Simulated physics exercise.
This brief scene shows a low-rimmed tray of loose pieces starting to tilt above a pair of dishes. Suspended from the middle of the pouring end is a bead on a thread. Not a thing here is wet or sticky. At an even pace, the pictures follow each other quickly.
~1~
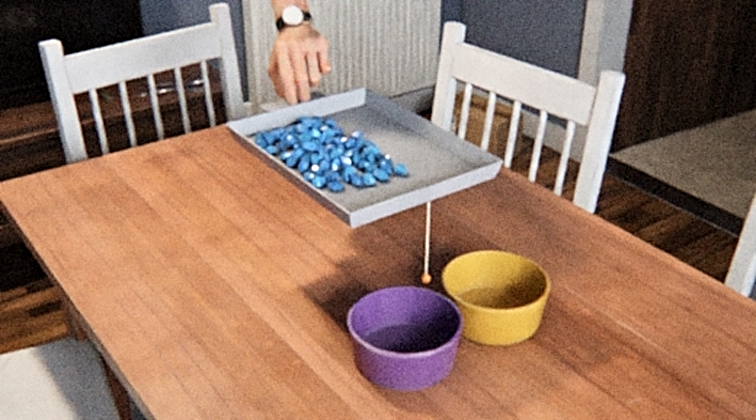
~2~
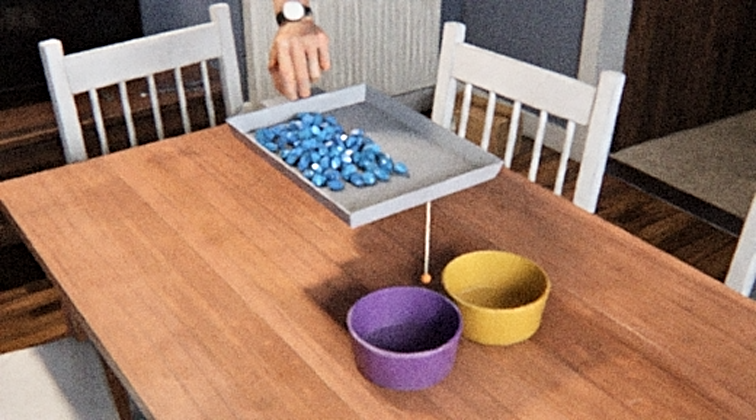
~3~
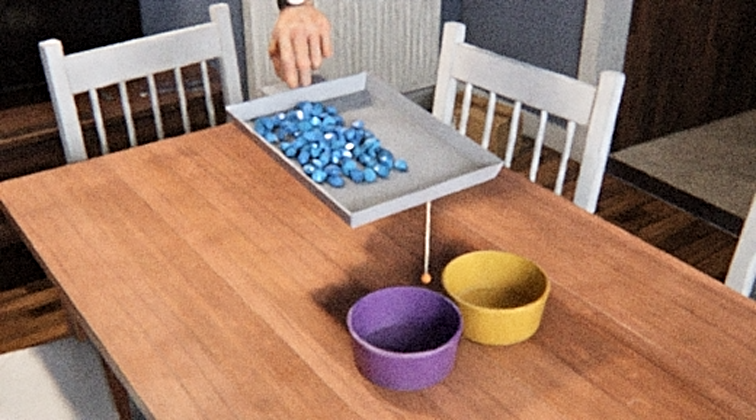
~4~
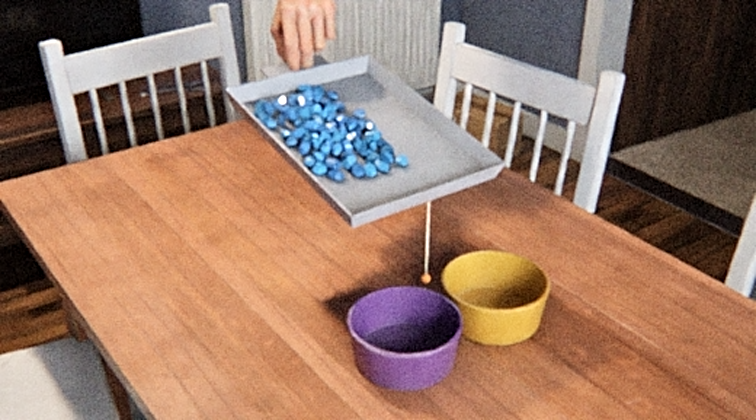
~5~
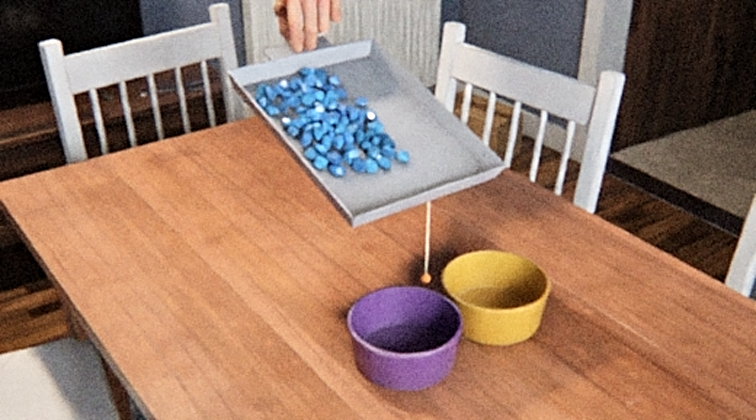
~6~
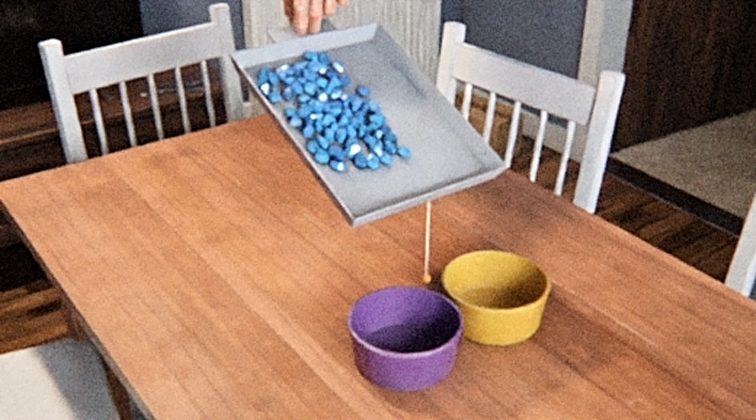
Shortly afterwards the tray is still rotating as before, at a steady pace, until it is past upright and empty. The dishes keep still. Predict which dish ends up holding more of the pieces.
Oh, the winner here is the left dish, by the look of it.
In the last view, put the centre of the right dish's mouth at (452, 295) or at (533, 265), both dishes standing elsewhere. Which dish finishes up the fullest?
Well, the first try goes to the rightward dish and the second to the leftward dish.
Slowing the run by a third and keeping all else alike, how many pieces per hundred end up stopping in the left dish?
It would be around 60 percent.
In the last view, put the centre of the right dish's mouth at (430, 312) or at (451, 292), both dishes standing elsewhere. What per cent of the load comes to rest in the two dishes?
Well, you'd get about 60 per cent and then about 50 per cent.
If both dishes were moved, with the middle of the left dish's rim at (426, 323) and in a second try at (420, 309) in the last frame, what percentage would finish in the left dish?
It would be roughly 60 per cent, followed by roughly 40 per cent.
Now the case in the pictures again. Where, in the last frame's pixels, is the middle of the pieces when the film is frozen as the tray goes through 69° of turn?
In the last view, the load is centred near (417, 200).
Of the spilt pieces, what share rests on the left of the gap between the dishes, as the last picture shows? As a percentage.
Close to 20 per cent of the spill, I think.
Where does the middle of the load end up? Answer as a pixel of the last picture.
At about (437, 351), give or take.
Soon after the last picture, tray tipped steeply; most on the tray; about a quarter in the air.
A little later, tray tipped past a quarter turn; a small part on the tray; about a third in the left dish; a small part in the right dish; about a third outside both; a small part in the air.
Later still, tray tipped past a quarter turn; about half in the left dish; about a quarter in the right dish; about a third outside both.
At rest, tray tipped past a quarter turn; about half in the left dish; about a quarter in the right dish; about a third outside both.
